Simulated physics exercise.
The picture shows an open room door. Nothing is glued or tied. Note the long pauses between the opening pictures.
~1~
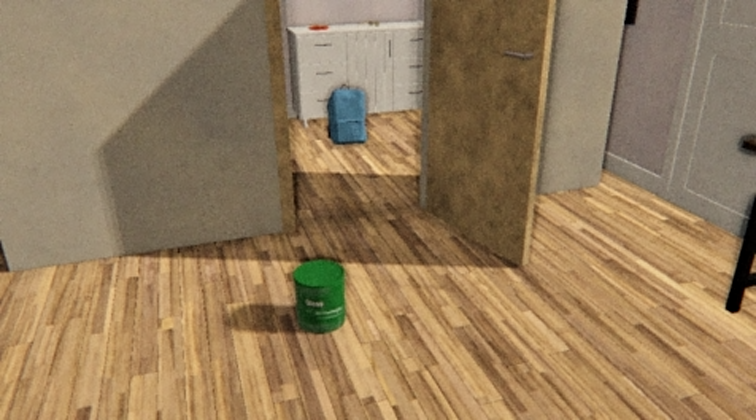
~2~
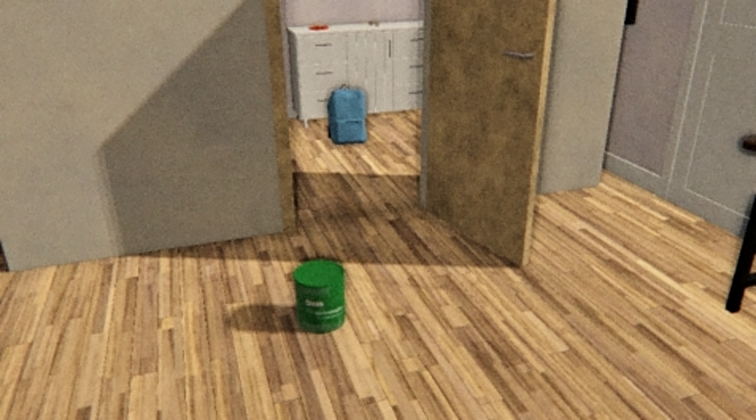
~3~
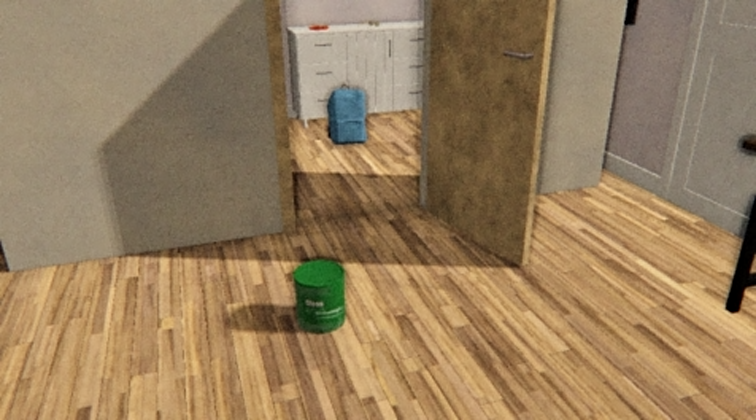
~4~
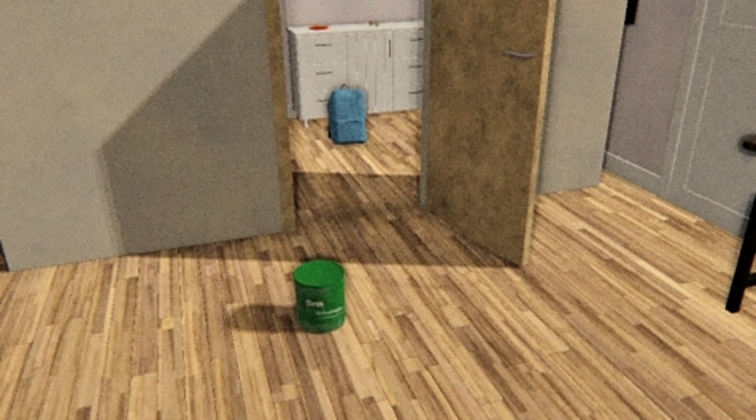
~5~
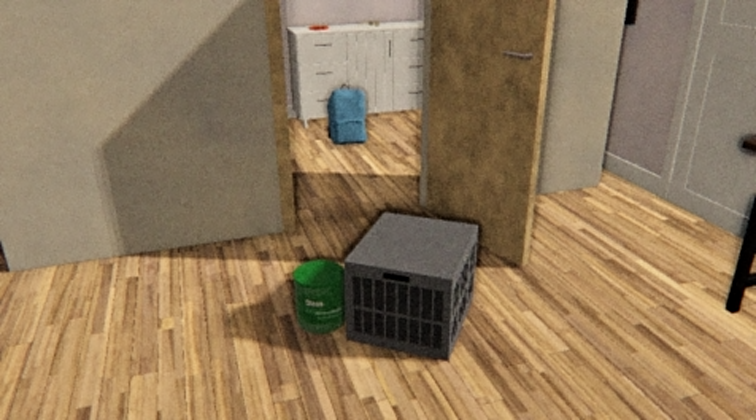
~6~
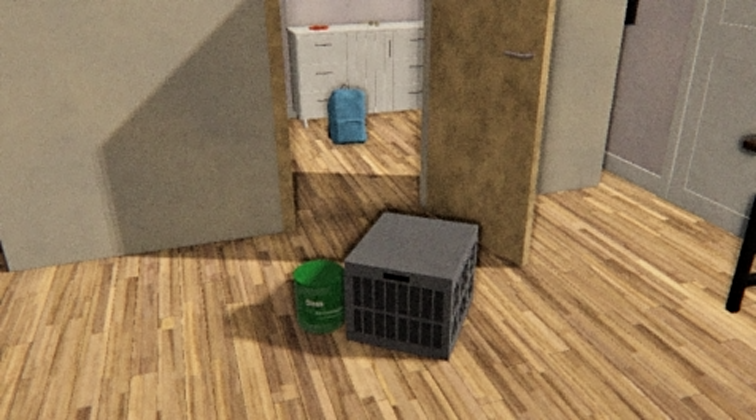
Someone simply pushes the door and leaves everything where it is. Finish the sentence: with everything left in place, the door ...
The door swings fully into its frame.
Then, 0.60 s after the last picture, open by 86°.
Then, 1.00 s after the last picture, open by 58°.
Then, 1.30 s after the last picture, open by 33°.
Then, 1.60 s after the last picture, open by 6°.
At rest, open by 0°; both in place. Seen from the same camera at the end, grey chest near (414, 281).
